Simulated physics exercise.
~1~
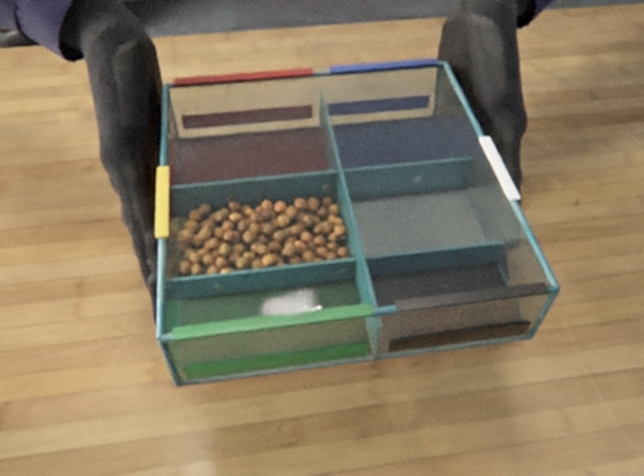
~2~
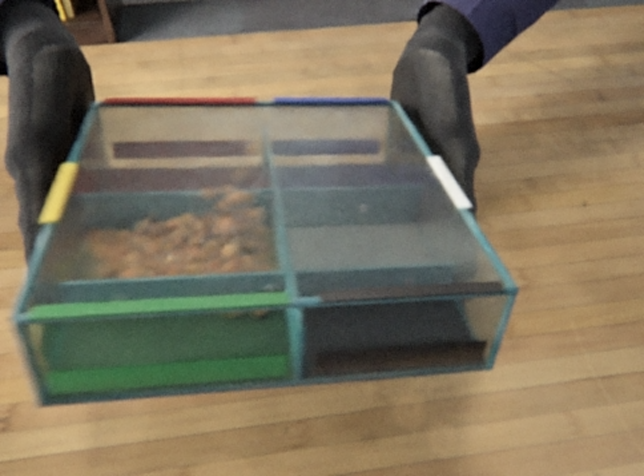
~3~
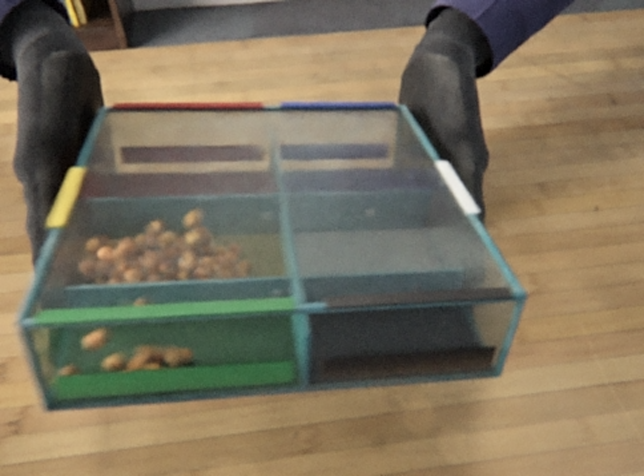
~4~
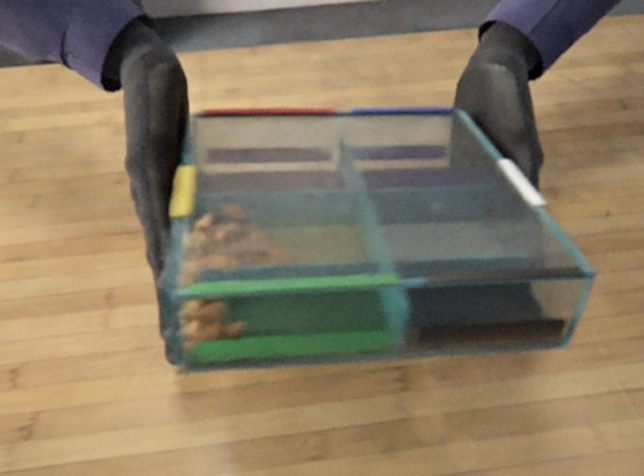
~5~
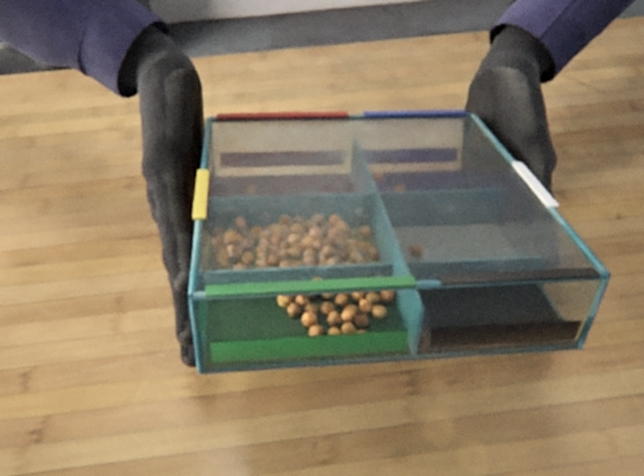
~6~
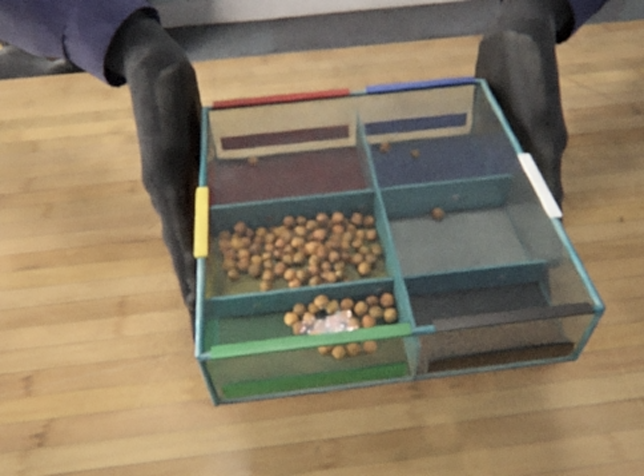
On a pale wooden surface, seen from above and in front, two dark-gloved hands with purple sleeves hold a shallow clear-lidded box divided into six compartments. Coloured strips mark its edges, with red and blue at the back, yellow at left, white at right, and green and black in front. Roasted chickpeas fill the yellow compartment. The hands tip the box towards the viewer and shake it, and some chickpeas tumble into the green compartment. The box comes back level, with most chickpeas still in yellow, a smaller group in green, and a few strays elsewhere.
